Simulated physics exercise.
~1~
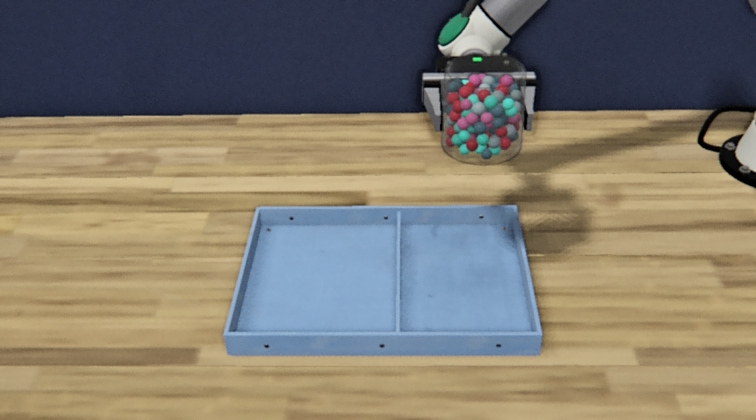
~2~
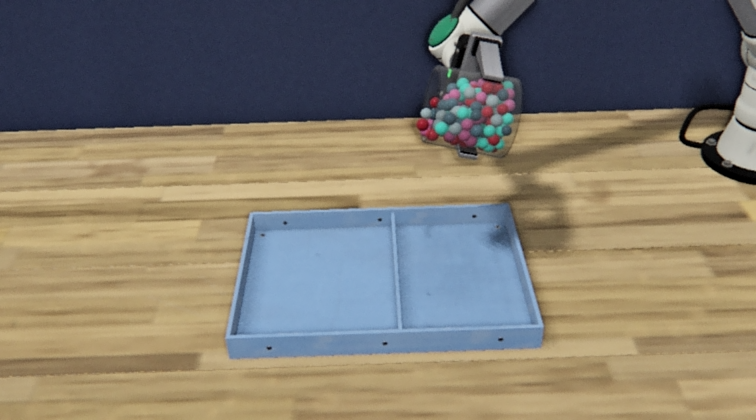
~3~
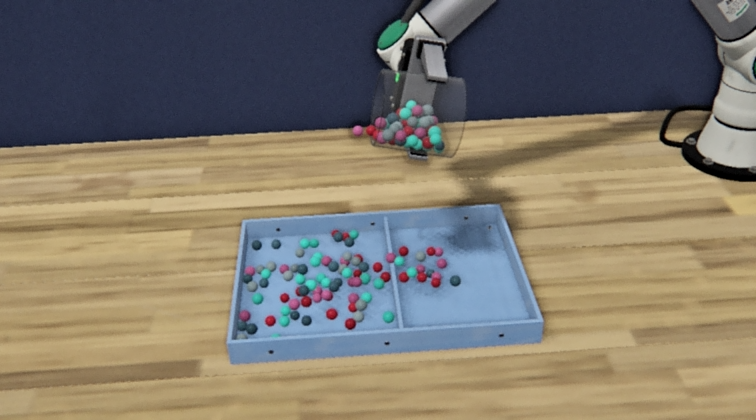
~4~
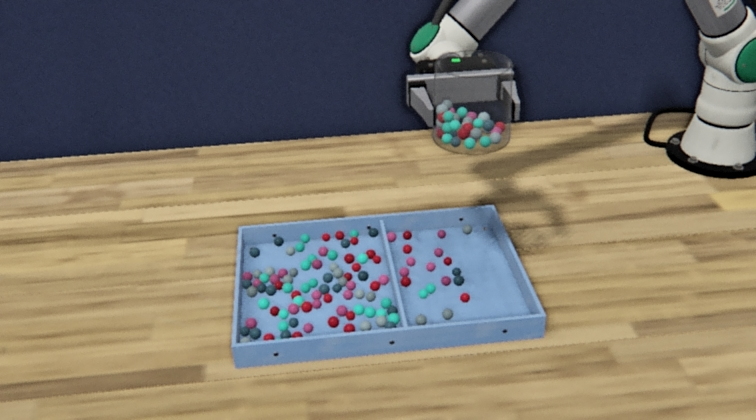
A robot arm held a clear tumbler of colourful little balls above a blue divided tray, tipped it and spilled many of them, mostly into the left part, then turned it upright with some balls still inside.
